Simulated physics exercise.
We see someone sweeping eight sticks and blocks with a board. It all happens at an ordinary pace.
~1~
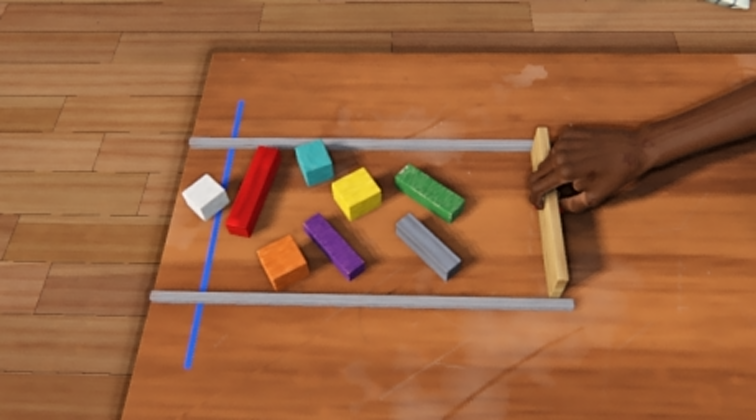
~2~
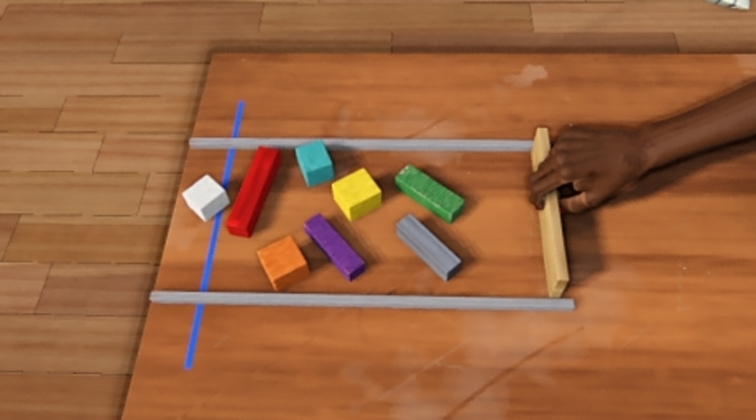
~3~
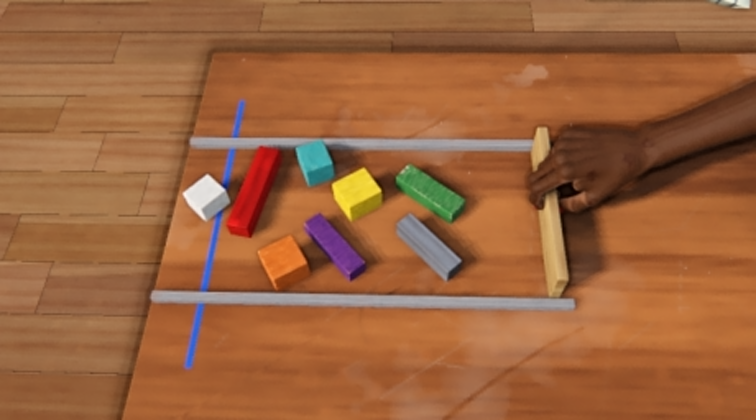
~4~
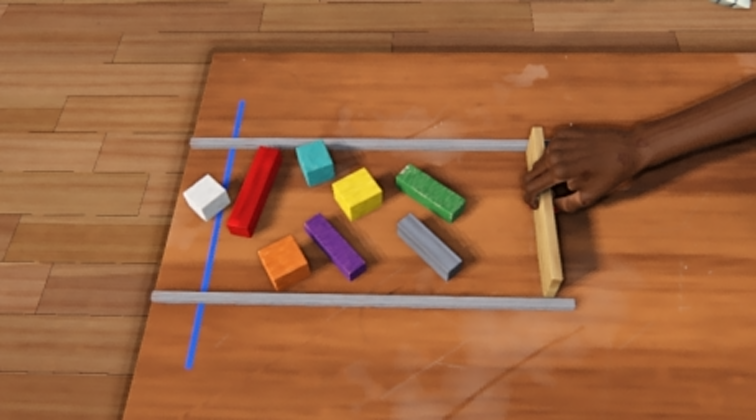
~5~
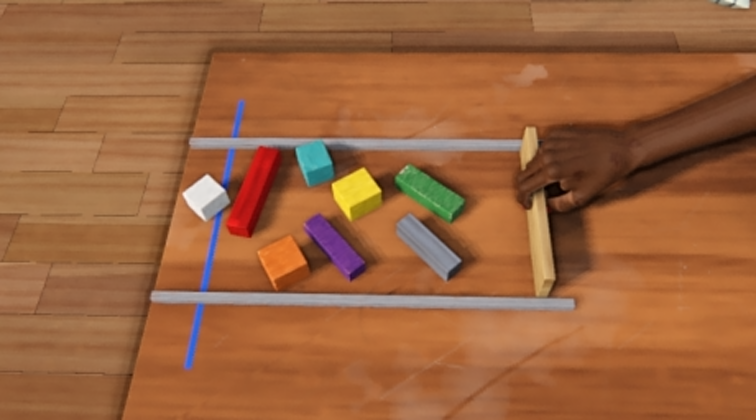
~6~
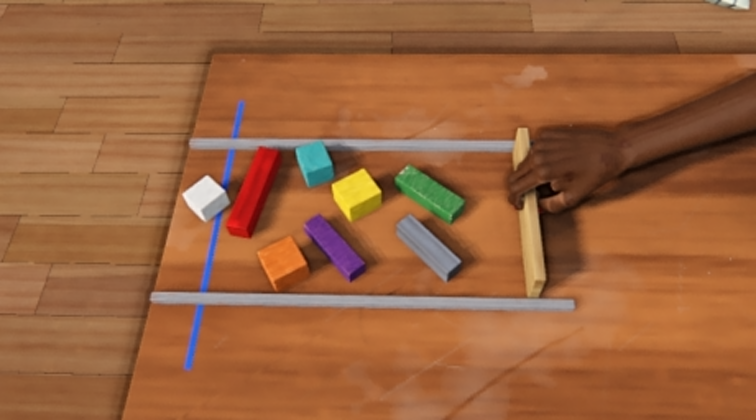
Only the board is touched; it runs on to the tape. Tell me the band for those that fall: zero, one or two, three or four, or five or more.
The number that fall off is three or four.
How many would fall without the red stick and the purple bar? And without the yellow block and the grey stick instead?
First 1, then 2.
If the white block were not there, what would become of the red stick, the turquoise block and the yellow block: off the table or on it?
The red stick goes over, the turquoise block is kept, the yellow block stays on.
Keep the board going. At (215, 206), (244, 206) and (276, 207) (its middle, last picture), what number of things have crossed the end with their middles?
In that order 3, 1 and 0.
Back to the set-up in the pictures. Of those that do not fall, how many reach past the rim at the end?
It comes to 2.
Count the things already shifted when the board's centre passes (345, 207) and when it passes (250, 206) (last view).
6 and 8.
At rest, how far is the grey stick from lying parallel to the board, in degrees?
About 0°.
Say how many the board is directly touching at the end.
The number is 2.
Early on, none off yet; white block at rest near (207, 199); red stick at rest near (255, 191); orange block at rest near (284, 264).
A while later, none off yet; white block at rest near (207, 199); red stick travelled a little near (244, 191); orange block travelled about its own width near (246, 262).
Finally, the number that fall off is three or four; lost, orange block, red stick and white block.
